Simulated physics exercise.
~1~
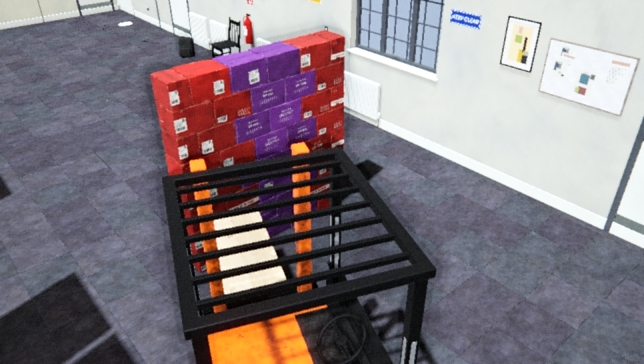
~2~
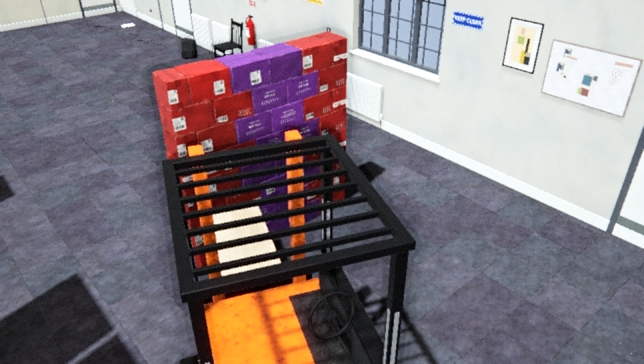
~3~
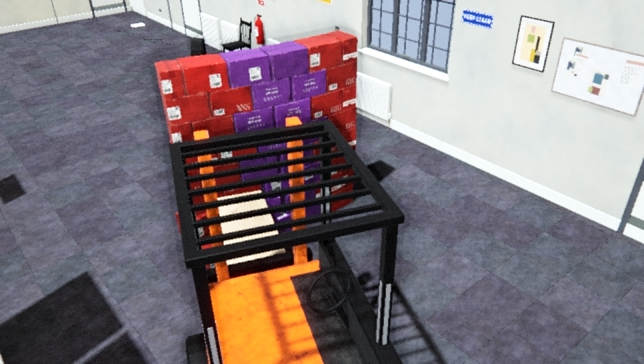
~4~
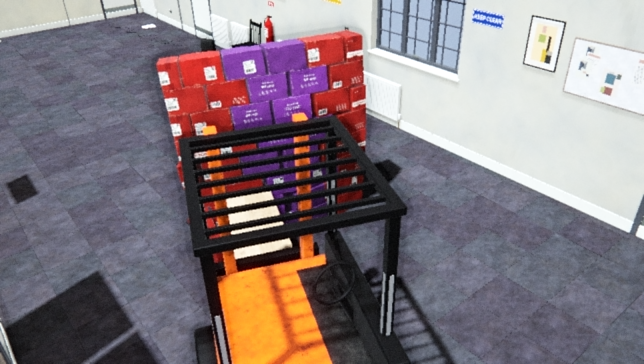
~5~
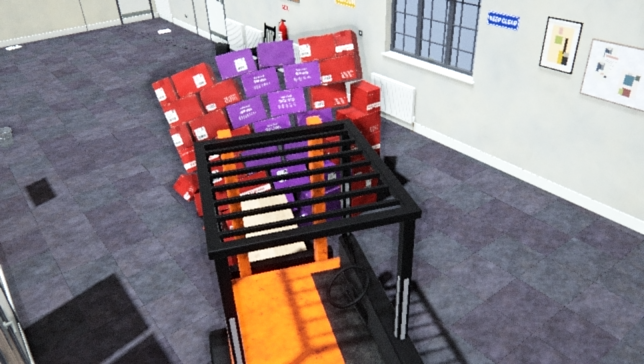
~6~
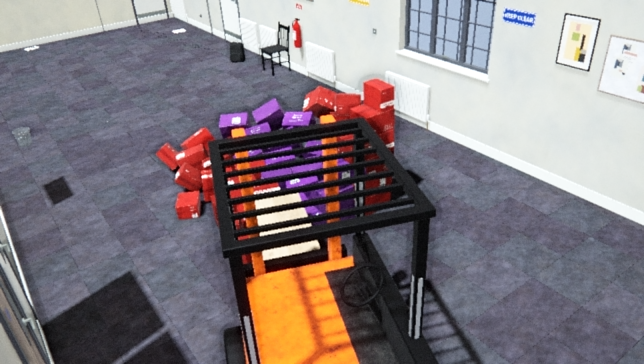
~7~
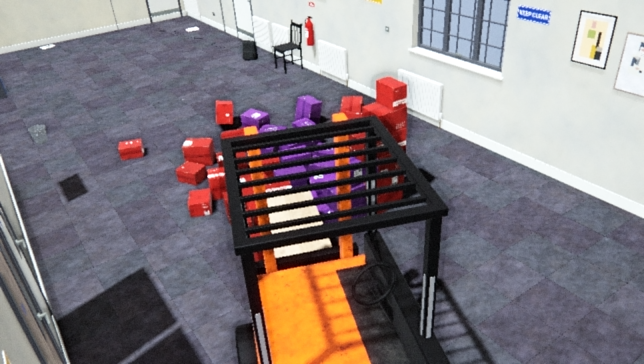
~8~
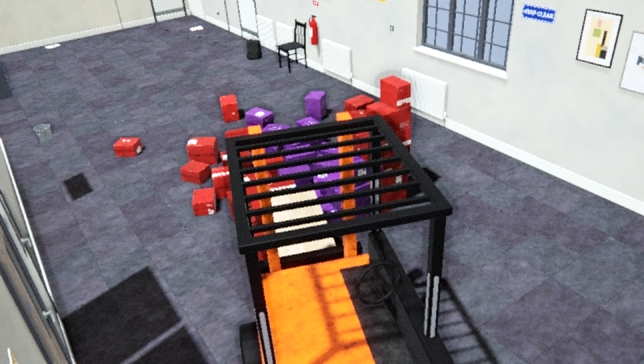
A wall of red and purple cartons stood in a large room as an orange and black forklift drove into it at a slight angle; the wall leaned back and collapsed, leaving many boxes scattered on the floor around the stopped forklift.
